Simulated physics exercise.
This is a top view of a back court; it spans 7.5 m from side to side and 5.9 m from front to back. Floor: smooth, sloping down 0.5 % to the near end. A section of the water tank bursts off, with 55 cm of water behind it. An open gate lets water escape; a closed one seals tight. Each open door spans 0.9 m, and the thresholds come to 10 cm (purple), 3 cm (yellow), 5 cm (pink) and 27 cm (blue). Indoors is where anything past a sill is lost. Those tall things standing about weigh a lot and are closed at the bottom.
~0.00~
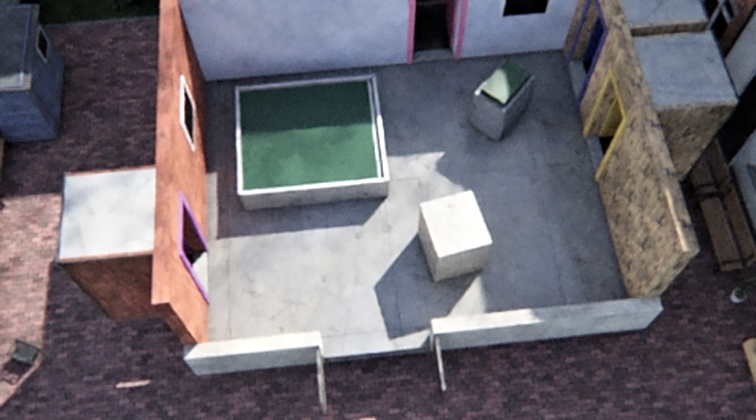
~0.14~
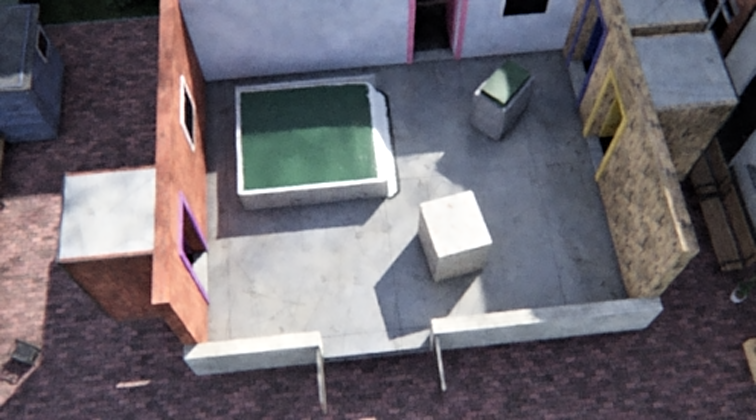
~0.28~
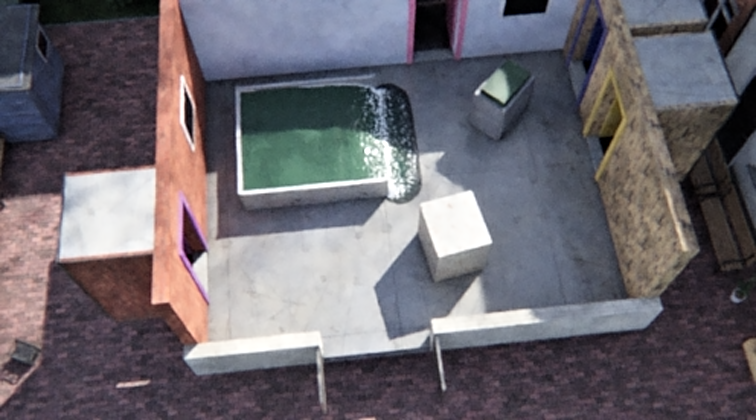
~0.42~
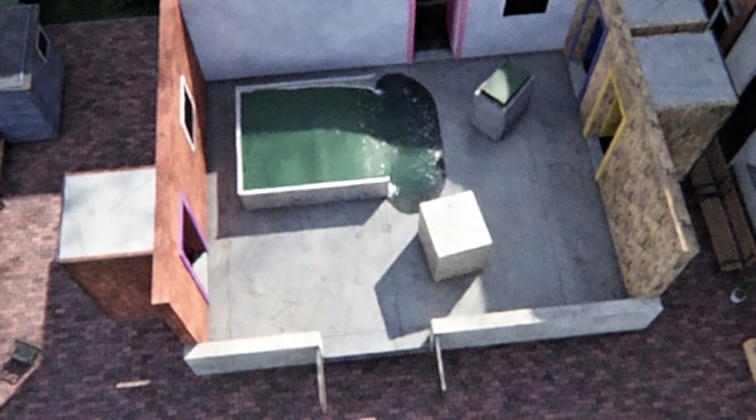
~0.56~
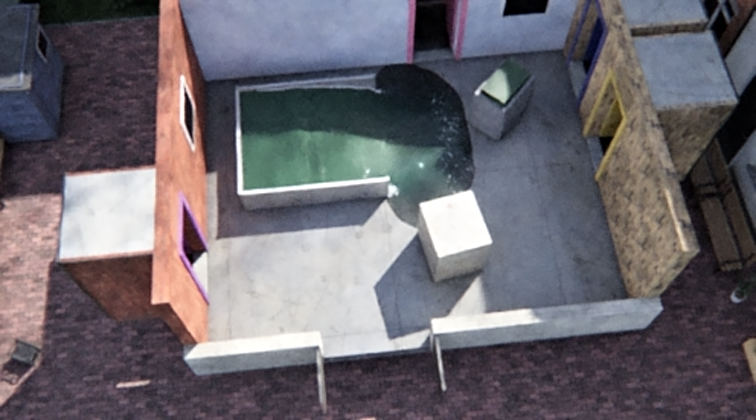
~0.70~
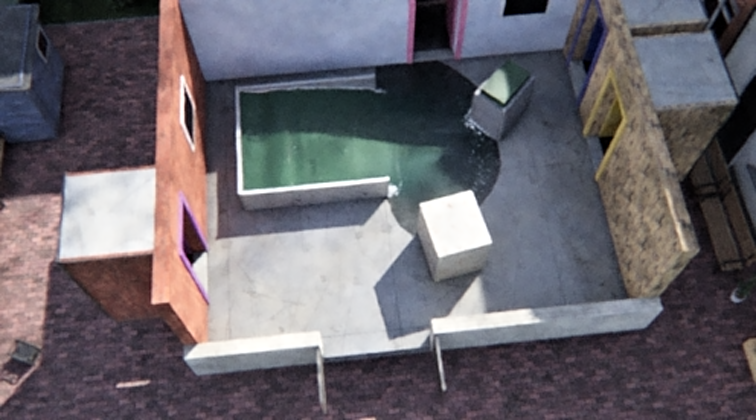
Walled courtyard seen from above, with green water bursting from the right side of a rectangular tank and spreading around two blocks.
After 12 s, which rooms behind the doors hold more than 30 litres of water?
The purple door lets in less than the limit; the yellow door lets in more than the limit; the pink door lets in more than the limit; the blue door lets in less than the limit.
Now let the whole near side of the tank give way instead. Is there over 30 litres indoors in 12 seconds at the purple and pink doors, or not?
Measured against that limit, purple comes out beyond it and pink comes out short of it.
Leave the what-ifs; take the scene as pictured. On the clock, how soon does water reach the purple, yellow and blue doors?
Purple = 6.5 s, yellow = 1.3 s, blue = 2.0 s.
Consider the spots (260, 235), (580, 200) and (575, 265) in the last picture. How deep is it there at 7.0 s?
Approximately 1, 15 and 16 centimetres, going through them in turn.
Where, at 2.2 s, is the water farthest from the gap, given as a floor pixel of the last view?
Near (609, 257).
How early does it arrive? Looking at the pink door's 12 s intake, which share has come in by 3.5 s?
Roughly 40%.
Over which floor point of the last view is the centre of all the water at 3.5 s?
Its balance point lies near (449, 157).
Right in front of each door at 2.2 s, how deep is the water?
Centimetres: Purple 0 / yellow 7 / pink 8 / blue 10.
After 1.4 s water covers 30 % of the floor and is deepest (32 cm) near (468, 128); purple door not reached, yellow door 5 cm at the sill, 0 L in, pink door 7 cm at the sill, 0 L in, blue door not reached.
After 2.2 s water covers 40 % of the floor and is deepest (34 cm) near (481, 61); purple door not reached, yellow door 7 cm at the sill, 45 L in, pink door 8 cm at the sill, 15 L in, blue door 10 cm at the sill, 0 L in.
After 3.5 s water covers 50 % of the floor and is deepest (37 cm) near (624, 313); purple door not reached, yellow door 12 cm at the sill, 139 L in, pink door 14 cm at the sill, 51 L in, blue door 23 cm at the sill, 0 L in.
After 7.0 s water covers 85 % of the floor and is deepest (20 cm) near (209, 346); purple door 6 cm at the sill, 0 L in, yellow door 7 cm at the sill, 220 L in, pink door 8 cm at the sill, 123 L in, blue door 9 cm at the sill, 1 L in.
After 12.0 s water covers 100 % of the floor and is deepest (12 cm) near (207, 115); purple door 10 cm at the sill, 2 L in, yellow door 7 cm at the sill, 300 L in, pink door 6 cm at the sill, 132 L in, blue door 7 cm at the sill, 1 L in.
